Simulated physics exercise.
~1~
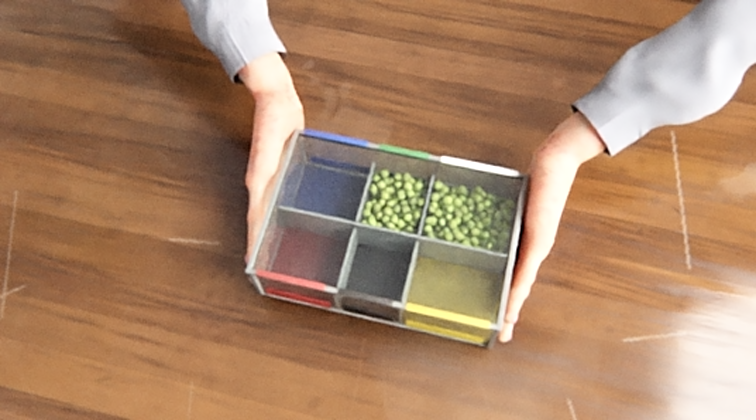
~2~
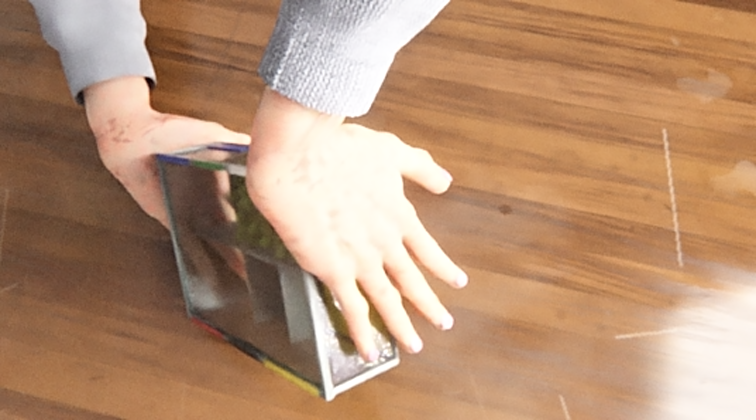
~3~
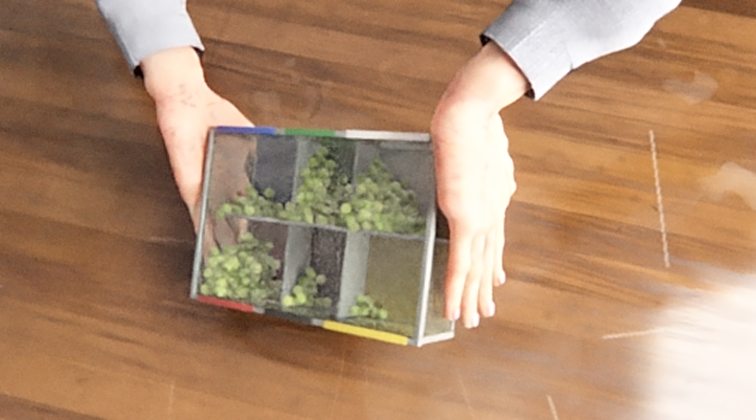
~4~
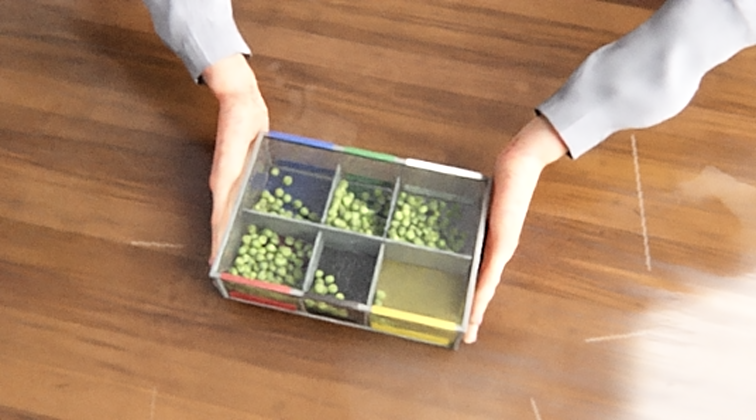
On a wooden table, two hands tilting a clear six-compartment box steeply and lowering it flat, green peas spreading into more compartments.
